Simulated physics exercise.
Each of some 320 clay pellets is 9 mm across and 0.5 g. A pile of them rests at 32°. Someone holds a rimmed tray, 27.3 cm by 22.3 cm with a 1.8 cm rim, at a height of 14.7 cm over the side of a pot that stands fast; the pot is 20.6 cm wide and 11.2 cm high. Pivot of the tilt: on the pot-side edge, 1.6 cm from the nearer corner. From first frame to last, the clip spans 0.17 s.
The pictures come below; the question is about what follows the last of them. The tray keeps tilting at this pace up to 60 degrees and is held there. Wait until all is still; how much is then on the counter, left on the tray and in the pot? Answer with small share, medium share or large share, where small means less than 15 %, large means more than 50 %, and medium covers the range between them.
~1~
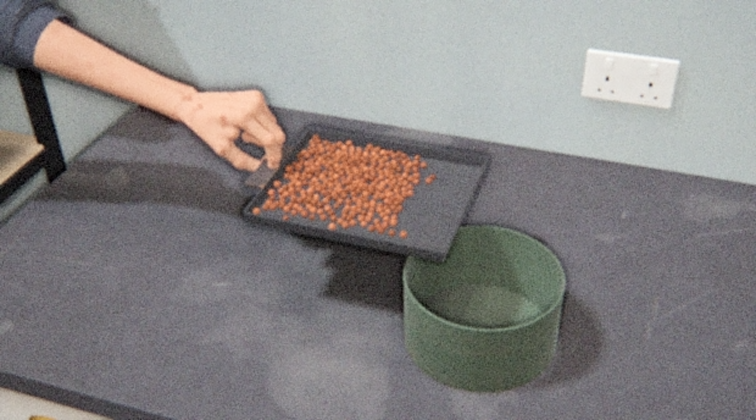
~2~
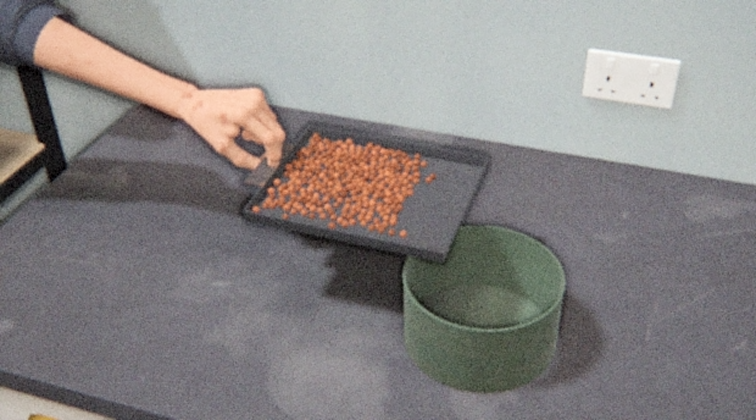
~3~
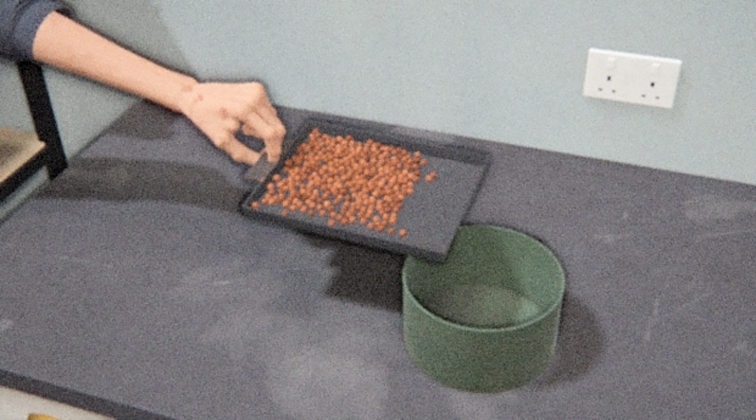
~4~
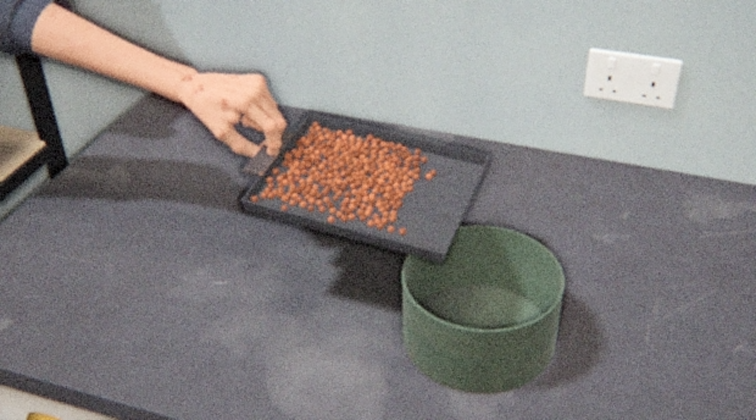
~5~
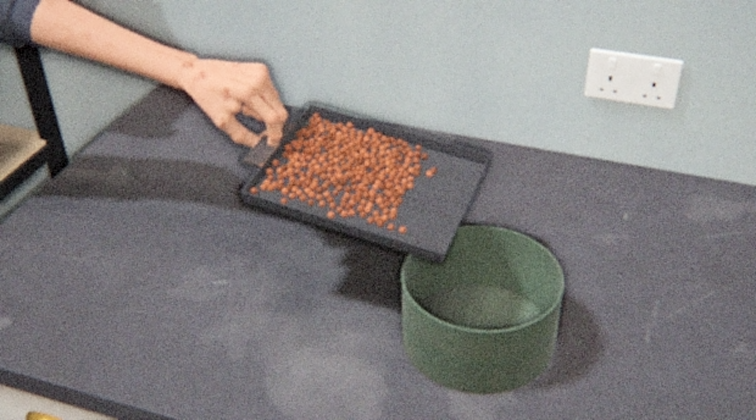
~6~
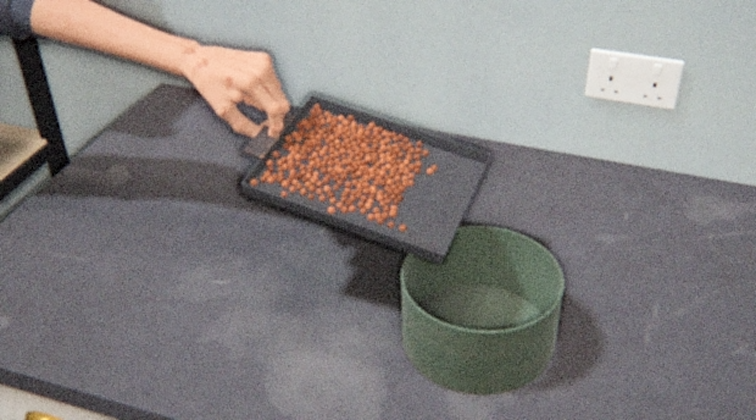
Counter - small share; tray - large share; pot - medium share.
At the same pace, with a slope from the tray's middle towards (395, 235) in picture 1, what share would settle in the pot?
Estimate: Near 25 per cent.
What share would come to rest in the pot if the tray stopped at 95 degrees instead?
In that case, near 80 percent.
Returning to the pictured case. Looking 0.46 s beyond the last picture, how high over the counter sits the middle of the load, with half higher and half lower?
Median height: Approx. 20 cm.
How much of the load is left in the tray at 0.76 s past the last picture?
Around 60 percent.
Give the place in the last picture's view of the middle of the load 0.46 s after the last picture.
I reckon close to (446, 179).
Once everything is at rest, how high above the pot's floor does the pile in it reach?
Measured height: Approx. 2.0 cm.
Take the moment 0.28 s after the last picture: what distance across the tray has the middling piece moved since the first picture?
It has moved some 3 cm from its start.
Then, 0.28 s after the last picture, tilt 35 degrees; the tray holds 100 %, the pot 0 %.
Then, 0.46 s after the last picture, tilt 51 degrees; the tray holds 100 %, the pot 0 %.
Then, 0.76 s after the last picture, tilt 60 degrees; the tray holds 60 %, the pot 30 %.
In the end, counter 5 %, tray 60 %, pot 35 %.
